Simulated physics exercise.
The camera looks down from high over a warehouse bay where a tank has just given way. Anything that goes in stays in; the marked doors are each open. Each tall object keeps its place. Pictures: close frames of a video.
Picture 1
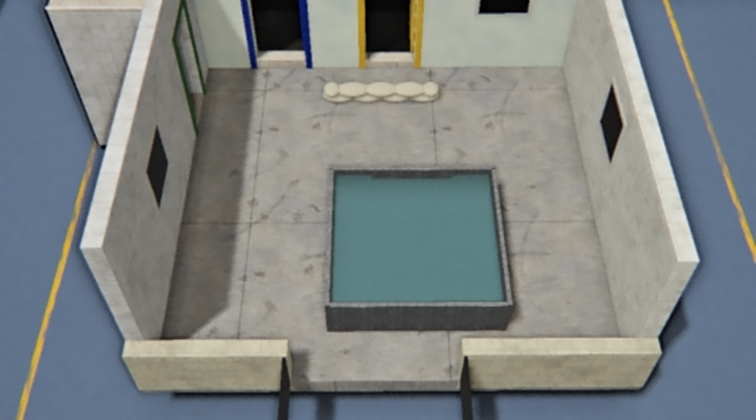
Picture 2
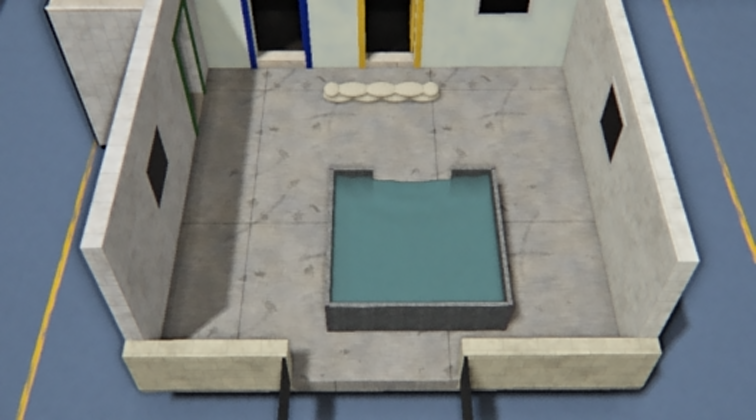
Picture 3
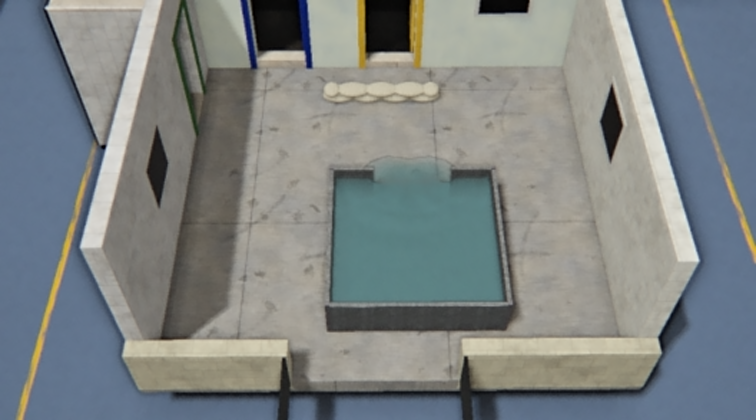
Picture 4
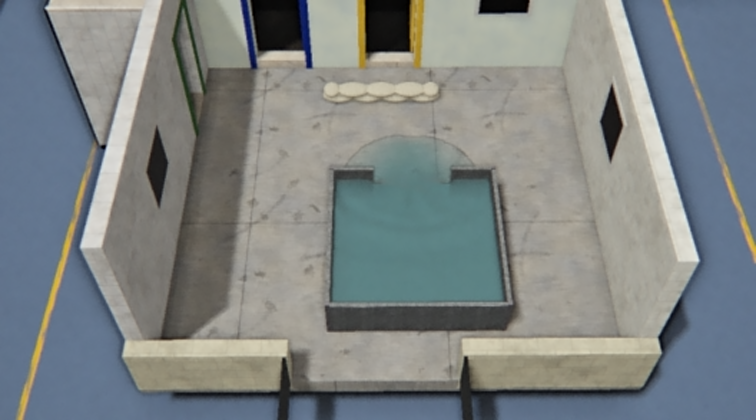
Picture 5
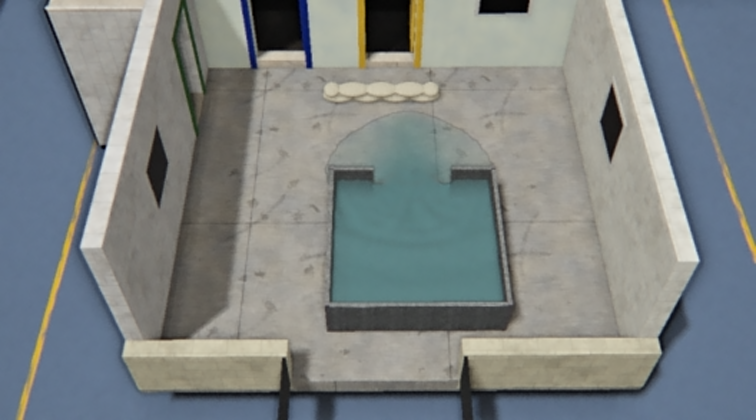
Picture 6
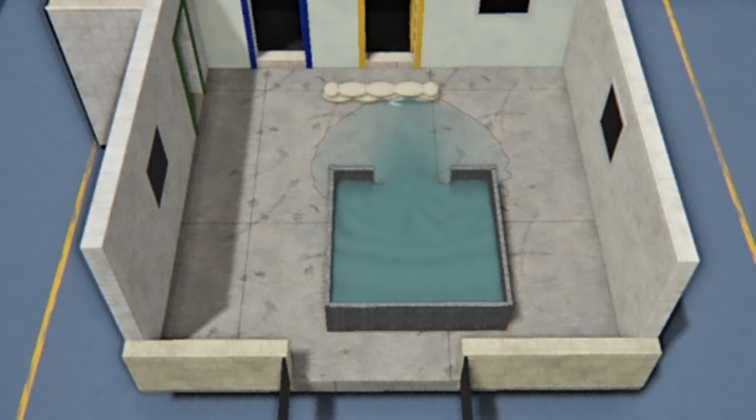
The footage shows a square tank of teal water standing whole in a walled bay; its far side then opens, and water pours through the gap, fanning across the concrete floor until it touches a row of pale sacks.
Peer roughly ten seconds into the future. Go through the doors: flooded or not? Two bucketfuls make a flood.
Yellow door: Not flooded. Green door: Flooded. Blue door: Not flooded.
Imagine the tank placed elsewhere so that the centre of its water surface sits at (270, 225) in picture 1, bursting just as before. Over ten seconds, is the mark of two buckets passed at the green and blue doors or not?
Lab note - green door crosses the line; blue door crosses the line.
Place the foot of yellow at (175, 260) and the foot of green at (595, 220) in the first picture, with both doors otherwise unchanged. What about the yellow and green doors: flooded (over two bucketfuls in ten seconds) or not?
Door yellow keeps within limits, while door green keeps within limits.
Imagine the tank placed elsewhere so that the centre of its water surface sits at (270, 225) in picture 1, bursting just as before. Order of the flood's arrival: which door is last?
Answer: The one in yellow.
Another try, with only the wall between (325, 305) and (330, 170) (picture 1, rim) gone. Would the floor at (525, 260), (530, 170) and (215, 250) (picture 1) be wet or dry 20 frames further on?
First kept bare, second kept bare, third soaked through.
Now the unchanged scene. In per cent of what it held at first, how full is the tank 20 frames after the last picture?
Roughly 50 per cent.
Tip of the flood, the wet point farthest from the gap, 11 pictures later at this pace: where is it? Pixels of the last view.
I'd put it around (208, 73).
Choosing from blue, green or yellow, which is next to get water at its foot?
The yellow door.
A moment on, water covers 25 % of the floor; the yellow door wet at the sill, nothing in, the green door not reached, the blue door not reached.
Next, water covers 40 % of the floor; the yellow door wet at the sill, nothing in, the green door wet at the sill, nothing in, the blue door wet at the sill, nothing in.
Then, water covers 50 % of the floor; the yellow door wet at the sill, nothing in, the green door over two buckets in, the blue door wet at the sill, nothing in.
Later, water covers 85 % of the floor; the yellow door wet at the sill, nothing in, the green door far over two buckets in, the blue door wet at the sill, nothing in.
In the end, water covers 95 % of the floor; the yellow door wet at the sill, nothing in, the green door far over two buckets in, the blue door wet at the sill, nothing in.
